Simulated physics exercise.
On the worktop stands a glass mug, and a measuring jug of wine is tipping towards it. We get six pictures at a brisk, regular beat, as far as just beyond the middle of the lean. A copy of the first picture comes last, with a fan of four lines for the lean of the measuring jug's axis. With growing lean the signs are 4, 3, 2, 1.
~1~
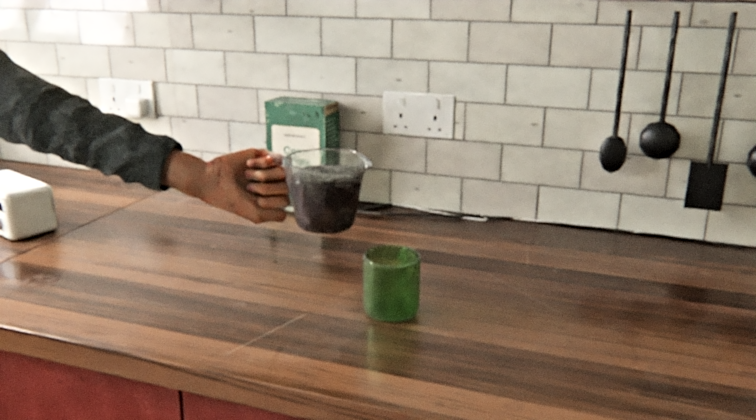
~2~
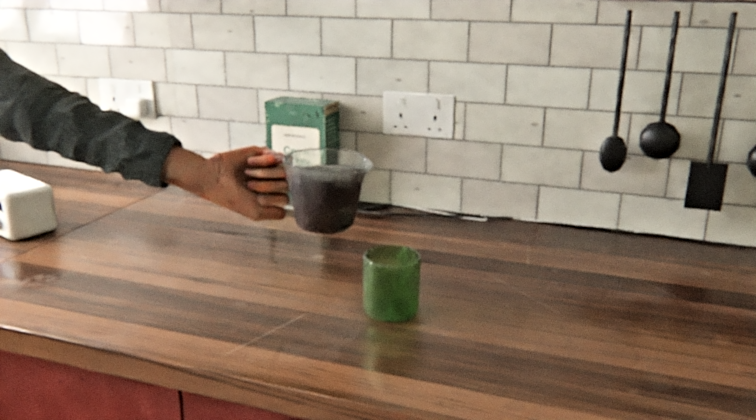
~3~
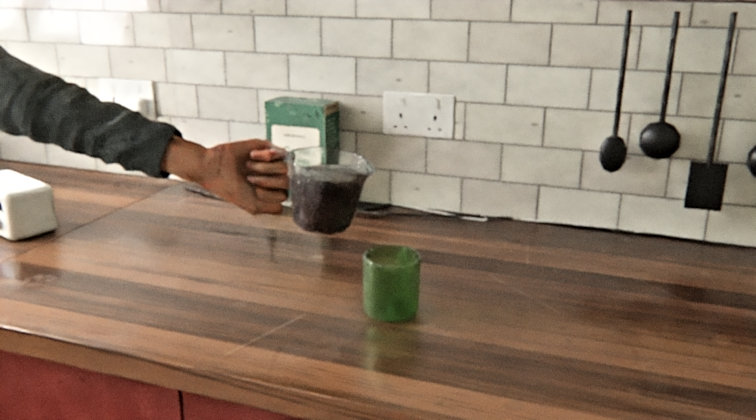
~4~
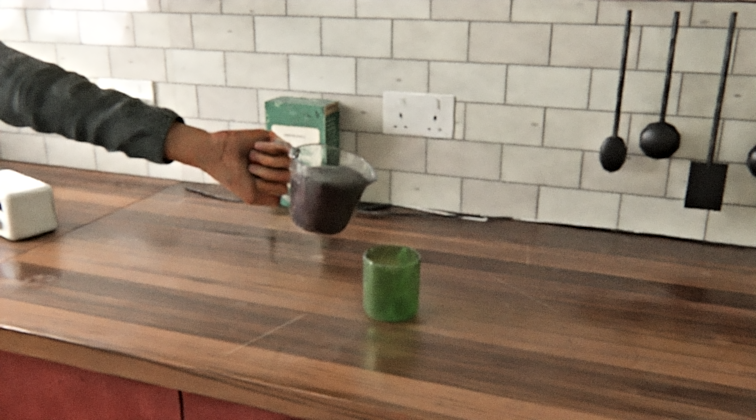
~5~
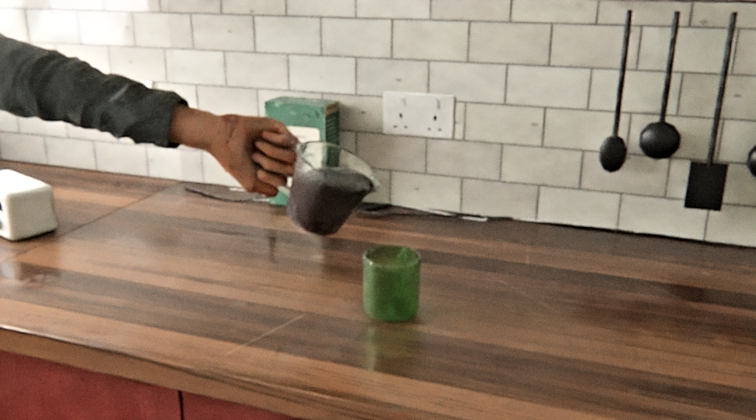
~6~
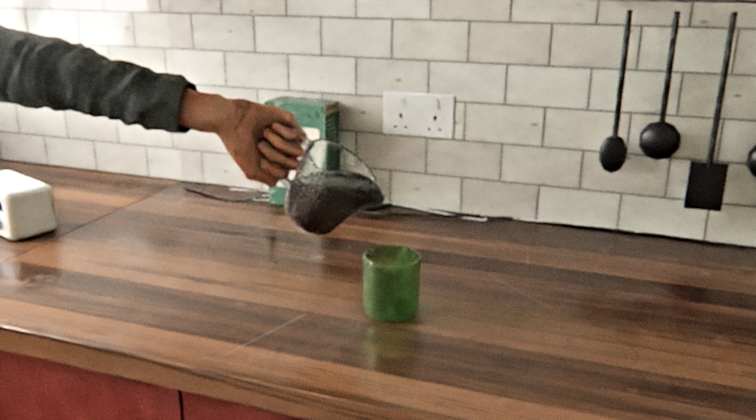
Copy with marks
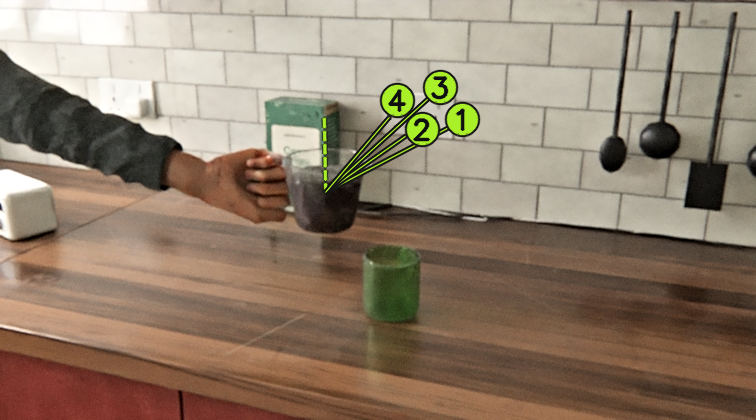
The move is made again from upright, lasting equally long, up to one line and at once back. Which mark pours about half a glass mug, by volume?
Line 2.
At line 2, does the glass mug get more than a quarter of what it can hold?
Yes, clearly.
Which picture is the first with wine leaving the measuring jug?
Picture 6.
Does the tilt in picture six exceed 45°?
No.
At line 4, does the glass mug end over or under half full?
Under.
In lime, 1 at (448, 128); 2 at (405, 136); 3 at (428, 98); 4 at (389, 117).
If 1 is chosen, the glass mug ends with about 67 % of what it can hold.
If 2 is chosen, the glass mug ends with about 52 % of what it can hold.
If 3 is chosen, the glass mug ends with about 38 % of what it can hold.
If 4 is chosen, the glass mug ends with about 25 % of what it can hold.
